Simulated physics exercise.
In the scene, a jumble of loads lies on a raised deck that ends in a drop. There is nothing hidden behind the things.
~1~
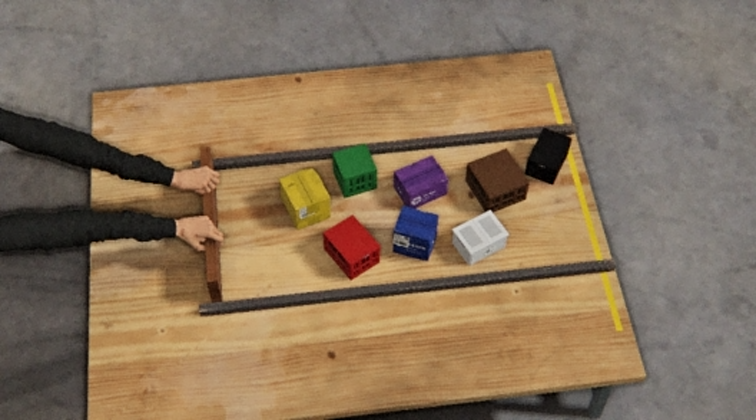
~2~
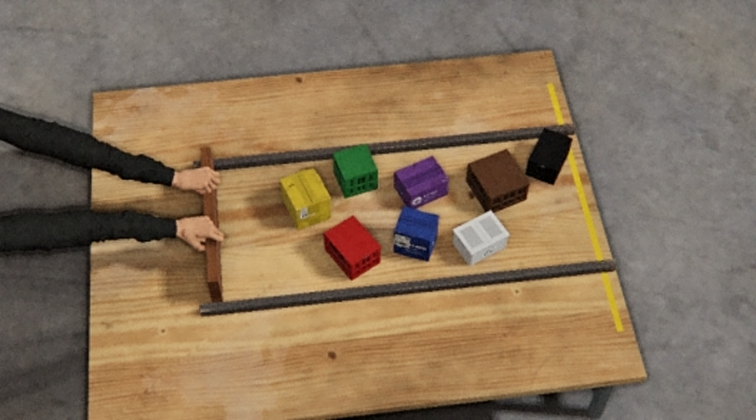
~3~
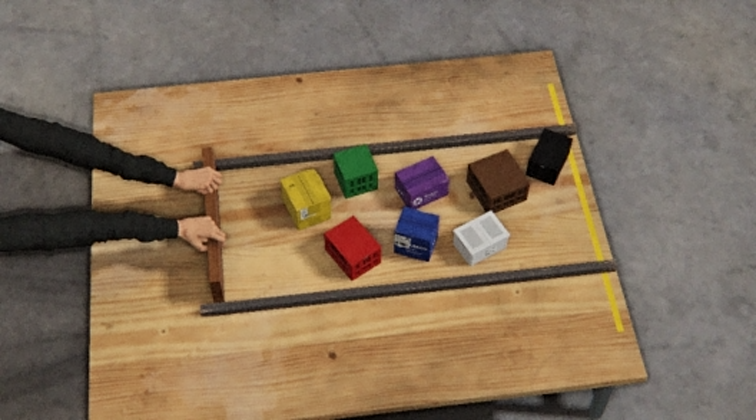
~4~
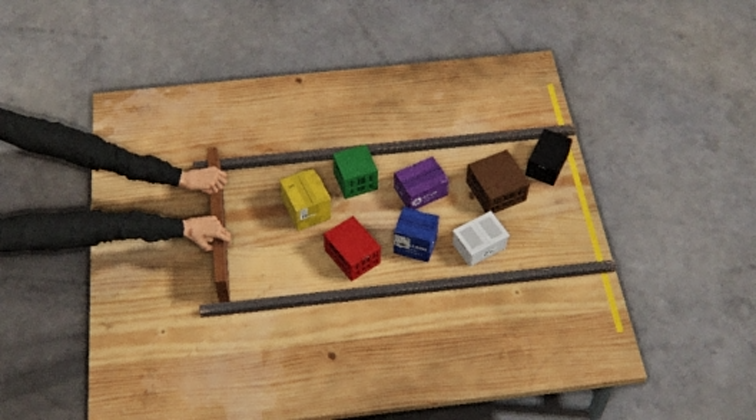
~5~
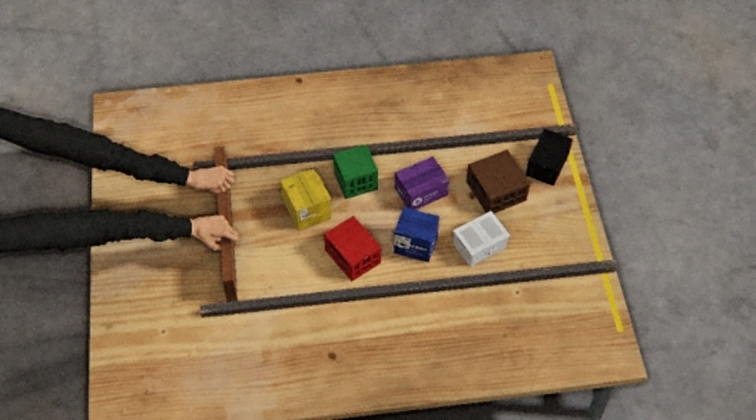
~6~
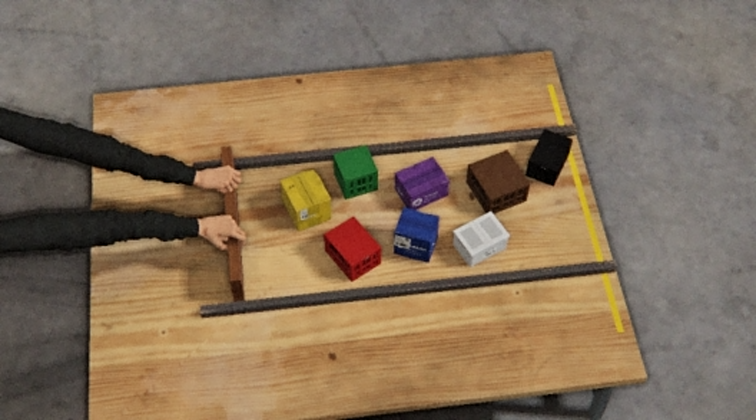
The video shows two hands in dark sleeves sliding a wooden plank slightly to the right between two dark rails on a wooden table, while the colored boxes and crates ahead of it stay essentially still.
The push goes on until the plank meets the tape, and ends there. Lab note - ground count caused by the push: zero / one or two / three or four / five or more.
The tally of those that come down is above four.
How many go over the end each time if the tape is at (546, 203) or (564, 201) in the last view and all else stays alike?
Try by try, 5 and 5.
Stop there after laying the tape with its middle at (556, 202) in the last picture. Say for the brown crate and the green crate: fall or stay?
Lab note: Brown crate comes off; green crate is safe.
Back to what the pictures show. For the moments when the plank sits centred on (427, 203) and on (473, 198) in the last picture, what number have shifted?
8, then 8.
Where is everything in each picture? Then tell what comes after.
In the first frame, black crate (548, 156); brown crate (497, 182); white tote (480, 239); plank (211, 224); tape (582, 198).
In the second frame, brown crate (497, 182); green crate (355, 171).
In the third frame, white tote (480, 239); plank (213, 225).
In the fourth frame, black crate (549, 157); yellow parcel (306, 199).
In the fifth frame, brown crate (498, 183); purple box (422, 184).
In the sixth frame, black crate (549, 158); brown crate (498, 183); white tote (480, 240); plank (233, 223); tape (583, 199).
Early on, none off yet; black crate at rest near (549, 158); brown crate at rest near (498, 183); white tote at rest near (480, 240).
A while later, none off yet; black crate leaning a little near (594, 149); brown crate travelled about its own width near (567, 177); white tote travelled well along near (571, 234).
Finally, the number that fall off is five or more; lost, yellow parcel, red crate, green crate, blue parcel, purple box, white tote, brown crate and black crate.
